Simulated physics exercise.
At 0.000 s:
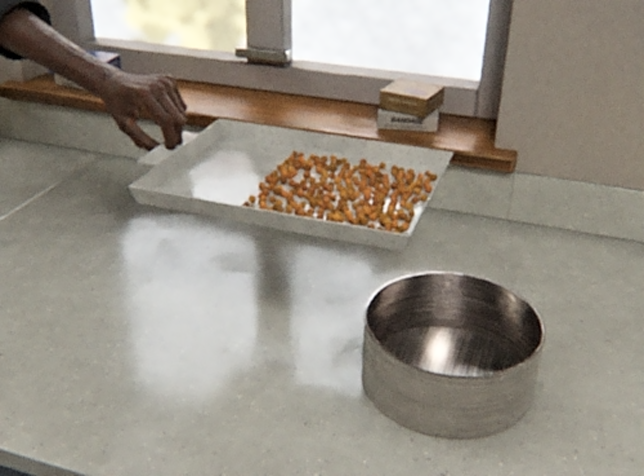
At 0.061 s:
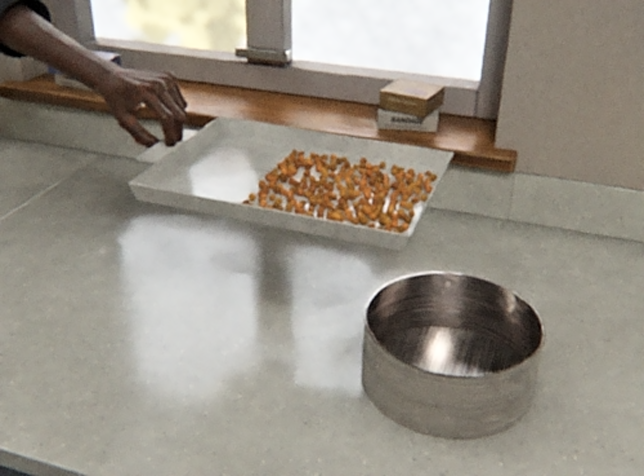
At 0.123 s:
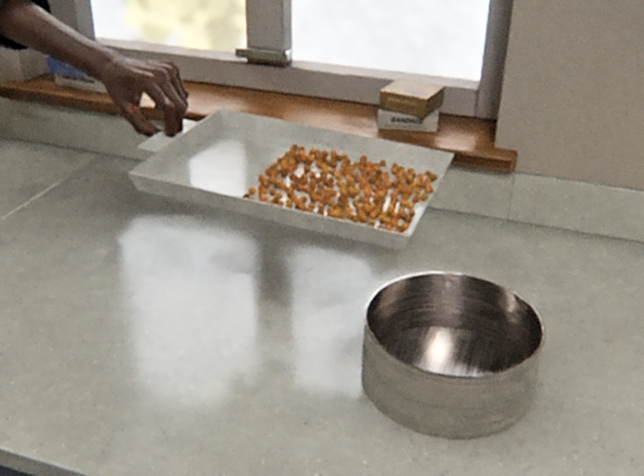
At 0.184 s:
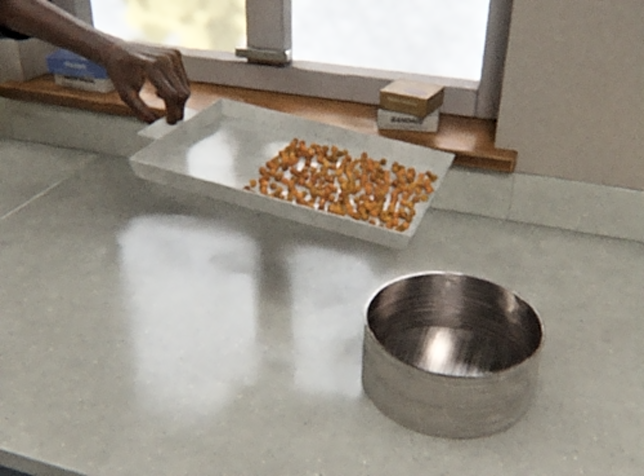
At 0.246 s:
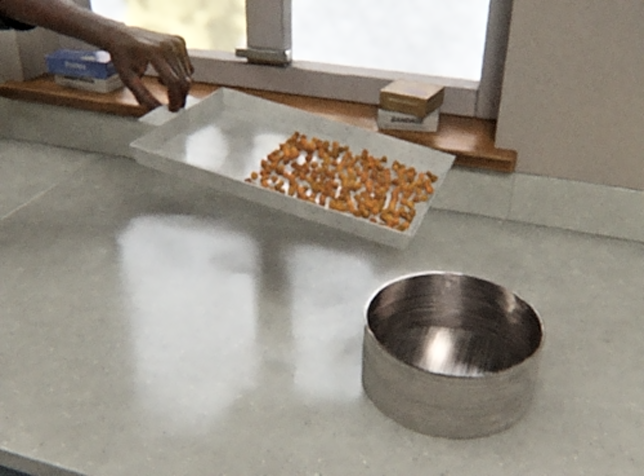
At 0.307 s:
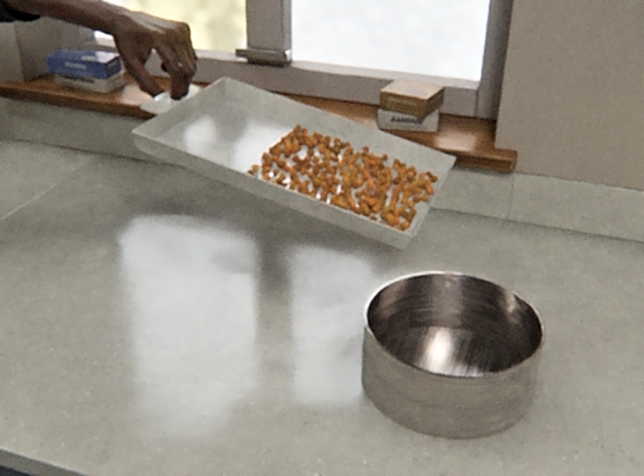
A hand raising the left end of a shallow tray of roasted chickpeas, slanting it rightward above a counter with a metal pot.
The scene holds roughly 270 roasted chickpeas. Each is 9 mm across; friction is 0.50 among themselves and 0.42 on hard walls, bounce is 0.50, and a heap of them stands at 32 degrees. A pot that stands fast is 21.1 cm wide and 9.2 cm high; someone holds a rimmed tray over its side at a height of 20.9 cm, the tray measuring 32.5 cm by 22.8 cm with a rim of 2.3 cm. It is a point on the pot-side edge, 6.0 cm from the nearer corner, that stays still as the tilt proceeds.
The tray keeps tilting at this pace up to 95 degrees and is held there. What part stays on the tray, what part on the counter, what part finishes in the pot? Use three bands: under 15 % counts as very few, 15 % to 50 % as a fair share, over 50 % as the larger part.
Left on the tray: Very few; counter: A fair share; pot: The larger part.
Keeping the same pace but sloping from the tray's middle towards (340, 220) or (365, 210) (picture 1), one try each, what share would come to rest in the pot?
I'd put it at about 80 per cent for the first tilt and about 95 per cent for the second.
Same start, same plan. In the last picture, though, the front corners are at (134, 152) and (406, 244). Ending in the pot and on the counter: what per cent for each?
Final per cent - pot 70, counter 30.
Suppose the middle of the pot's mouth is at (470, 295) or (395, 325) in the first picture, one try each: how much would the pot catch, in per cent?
That gives roughly 85 per cent and then 35 per cent.
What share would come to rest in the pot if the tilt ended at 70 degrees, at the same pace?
Estimated share: About 0 %.
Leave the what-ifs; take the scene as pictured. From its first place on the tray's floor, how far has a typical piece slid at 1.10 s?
It has moved some 5 cm from its start.
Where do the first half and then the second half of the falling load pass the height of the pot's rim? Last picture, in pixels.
I'd mark about (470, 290) for the first half, then (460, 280) for the second.
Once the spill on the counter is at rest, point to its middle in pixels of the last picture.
(482, 308), roughly.
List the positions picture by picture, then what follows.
The first frame shows tray tilt 0 degrees, front corners at (136, 185) and (404, 232); middle of the pieces at (343, 191); pot at (453, 319).
The second frame shows tray tilt 1 degrees, front corners at (136, 182) and (405, 232); middle of the pieces at (344, 190).
The third frame shows tray tilt 3 degrees, front corners at (136, 171) and (406, 232), lowest corner right back; middle of the pieces at (344, 187).
The fourth frame shows tray tilt 6 degrees, front corners at (137, 158) and (407, 232), lowest corner right back; middle of the pieces at (345, 184).
The fifth frame shows tray tilt 9 degrees, front corners at (138, 145) and (408, 232), lowest corner right back; middle of the pieces at (345, 180).
The sixth frame shows tray tilt 12 degrees, front corners at (140, 131) and (409, 231), lowest corner right back; middle of the pieces at (347, 176); pot at (453, 319). The tray's pace is about 50 degrees a second.
After 1.10 s, tilt 51 degrees; the tray holds 100 %, the pot 0 %.
After 1.63 s, tilt 77 degrees; the tray holds 100 %, the pot 0 %.
Then, at 2.22 s, tilt 95 degrees; the tray holds 5 %, the pot 55 %.
At rest (3.0 s), tray 0 %, counter 40 %, pot 60 %.
